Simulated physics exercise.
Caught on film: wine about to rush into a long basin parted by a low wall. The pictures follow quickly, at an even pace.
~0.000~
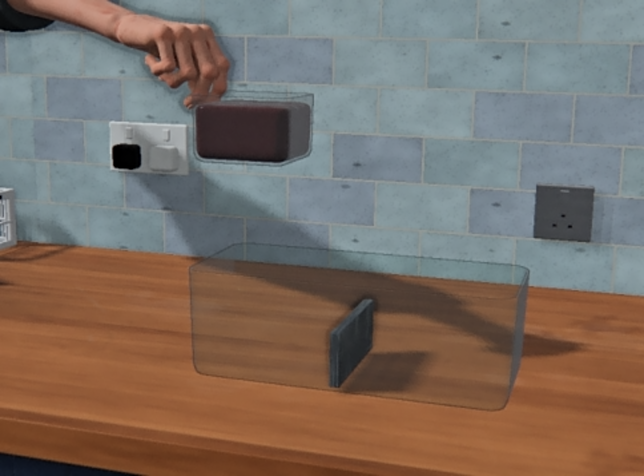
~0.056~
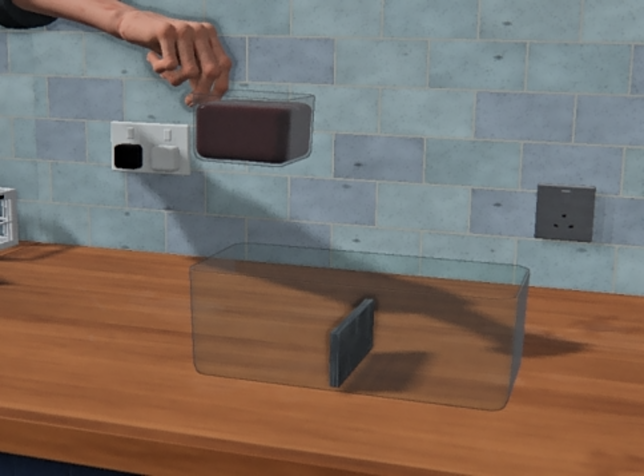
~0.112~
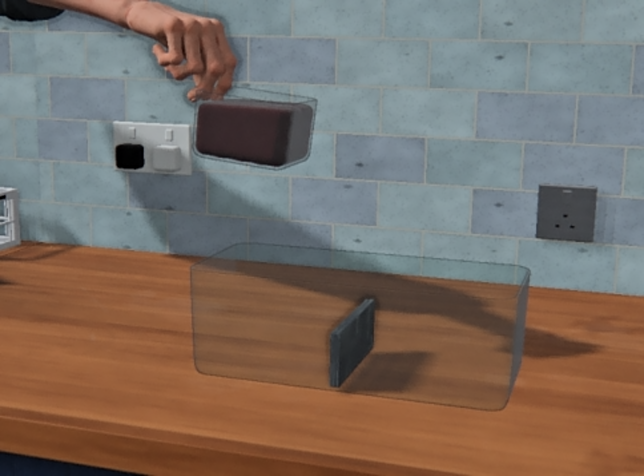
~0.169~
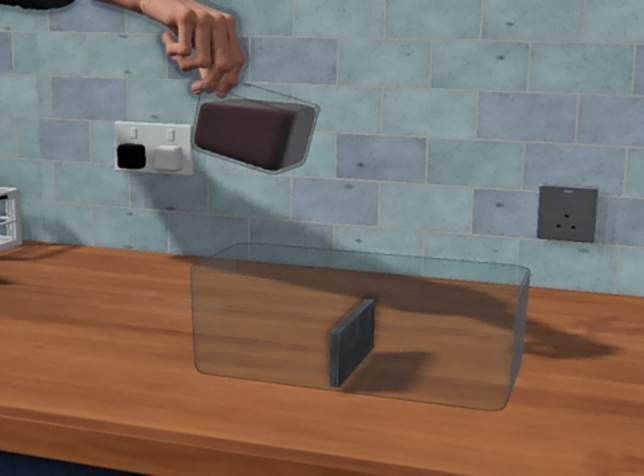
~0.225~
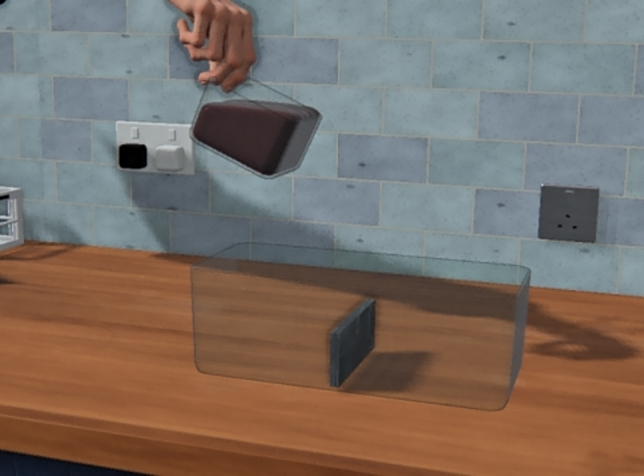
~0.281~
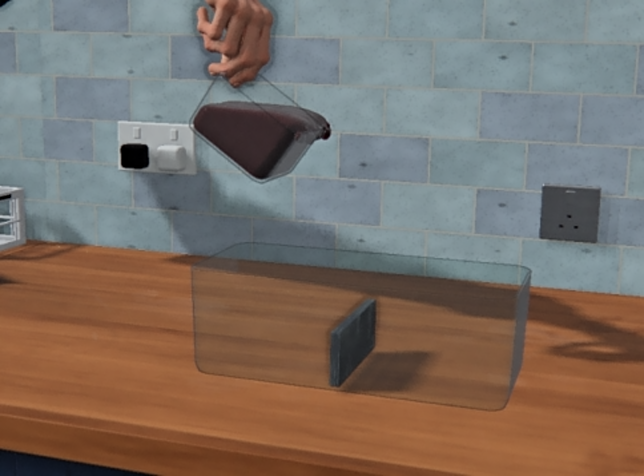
At first, a hand holds a small clear container of dark red wine level above a long, transparent basin with a low wall inside. Then the hand moves to the right as the container tilts rightward, slowly and then more steeply, until a little wine bulges over its right rim.
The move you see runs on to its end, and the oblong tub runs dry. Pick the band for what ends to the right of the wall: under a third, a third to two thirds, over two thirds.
It comes to from a third to two thirds.
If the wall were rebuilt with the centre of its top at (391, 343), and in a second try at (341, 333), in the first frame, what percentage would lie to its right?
About 10 and 70 per cent.
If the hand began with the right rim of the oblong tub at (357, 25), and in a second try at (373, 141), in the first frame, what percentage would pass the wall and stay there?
The first gives 95 %, the second 100 %.
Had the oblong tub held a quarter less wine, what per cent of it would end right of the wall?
Near 35 %.
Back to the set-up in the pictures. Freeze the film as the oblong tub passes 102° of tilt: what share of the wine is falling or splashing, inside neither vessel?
Near 40 %.
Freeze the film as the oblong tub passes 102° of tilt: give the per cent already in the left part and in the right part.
The left part 5 per cent, the right part 35.
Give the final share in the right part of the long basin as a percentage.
Some 55 per cent.
A moment on, the oblong tub is tipped right over and 19 per cent is still to pour, 4 is left of the wall and 34 right of it.
Next, the oblong tub is tipped right over and 1 per cent is still to pour, 36 is left of the wall and 57 right of it.
Then the oblong tub is tipped right over and 0 per cent is still to pour, 42 is left of the wall and 57 right of it.
Later the oblong tub is tipped right over and 0 per cent is still to pour, 42 is left of the wall and 57 right of it.
Finally, 42 per cent lies left of the wall, 57 right of it and 1 outside.
